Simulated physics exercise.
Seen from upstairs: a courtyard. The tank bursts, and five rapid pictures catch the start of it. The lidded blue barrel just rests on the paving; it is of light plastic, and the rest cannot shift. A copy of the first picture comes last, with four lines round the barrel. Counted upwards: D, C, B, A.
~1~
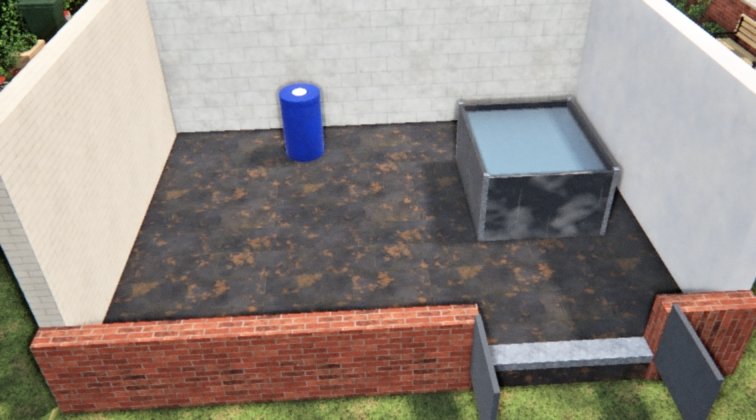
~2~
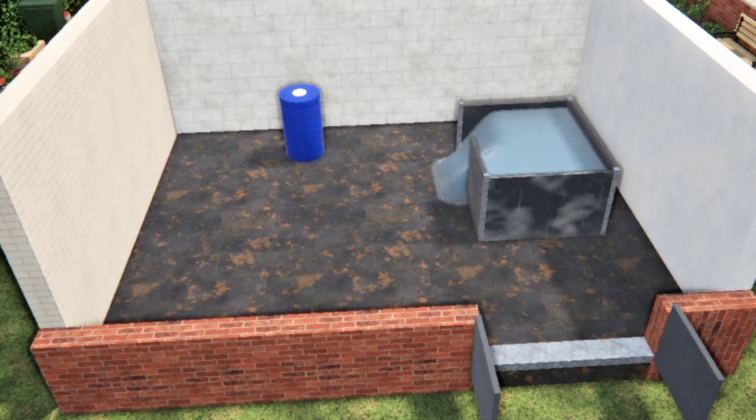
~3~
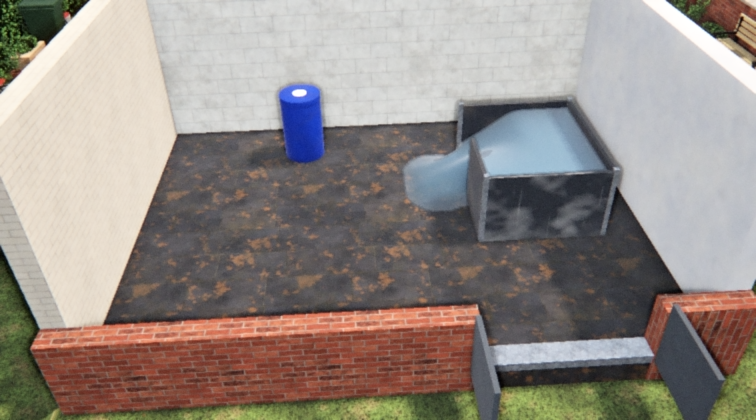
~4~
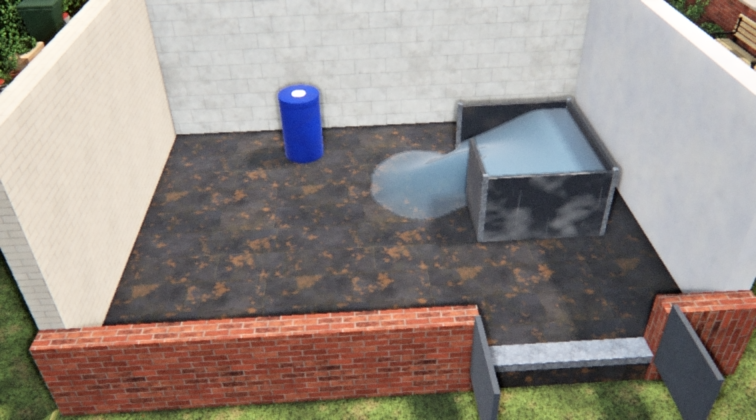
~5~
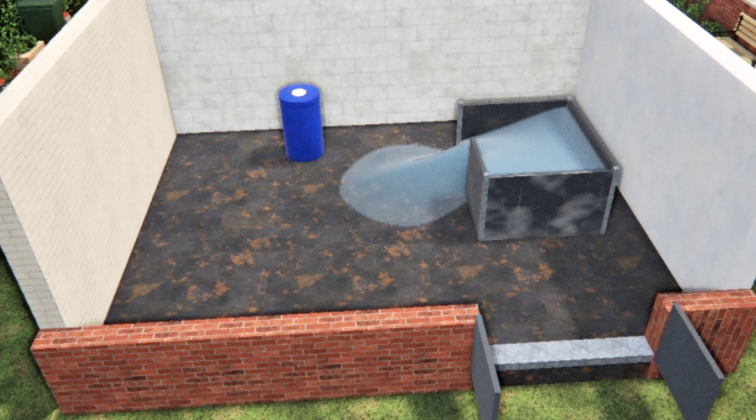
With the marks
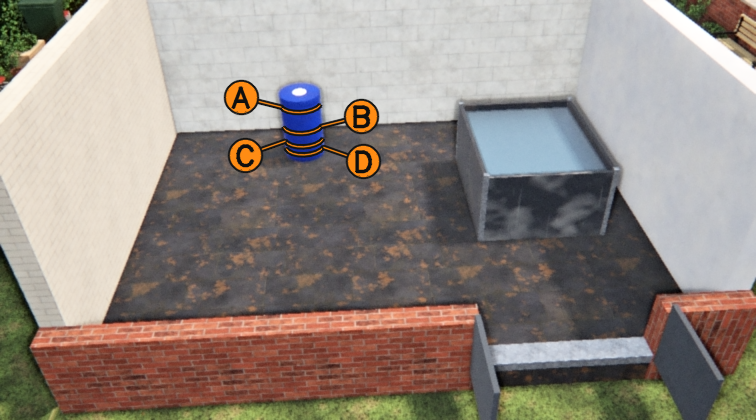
We see a walled yard from above, with a blue barrel and a full tank of water, its low brick wall gate open; water pours out of the tank's left side and spreads leftward across the dark ground.
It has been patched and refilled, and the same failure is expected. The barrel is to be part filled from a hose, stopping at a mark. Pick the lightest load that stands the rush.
Go for B.
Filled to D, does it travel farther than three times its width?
Yes.
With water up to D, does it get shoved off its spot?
Yes, that goes wrong.
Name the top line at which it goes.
That would be C.
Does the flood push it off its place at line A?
No.
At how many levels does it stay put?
Two.
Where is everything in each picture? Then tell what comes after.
Lid of the blue barrel at (299, 92); tank full, its middle at (531, 141); open gate at (567, 303), in the first frame.
In the second frame, 1 % of the ground wet, in view closest to the barrel at (438, 169).
In the third frame, 3 % of the ground wet, in view closest to the barrel at (410, 171).
In the fourth frame, 6 % of the ground wet, in view closest to the barrel at (385, 167).
Lid of the blue barrel at (299, 93); 9 % of the ground wet, in view closest to the barrel at (361, 162), in the fifth frame.
On the marked copy, A at (300, 112); B at (302, 133); C at (303, 146); D at (304, 154); from the bottom up D, C, B, A.
With A, it does not move.
With B, it does not move.
With C, it is pushed about its own width away.
With D, it is pushed about 5 times its own width away.
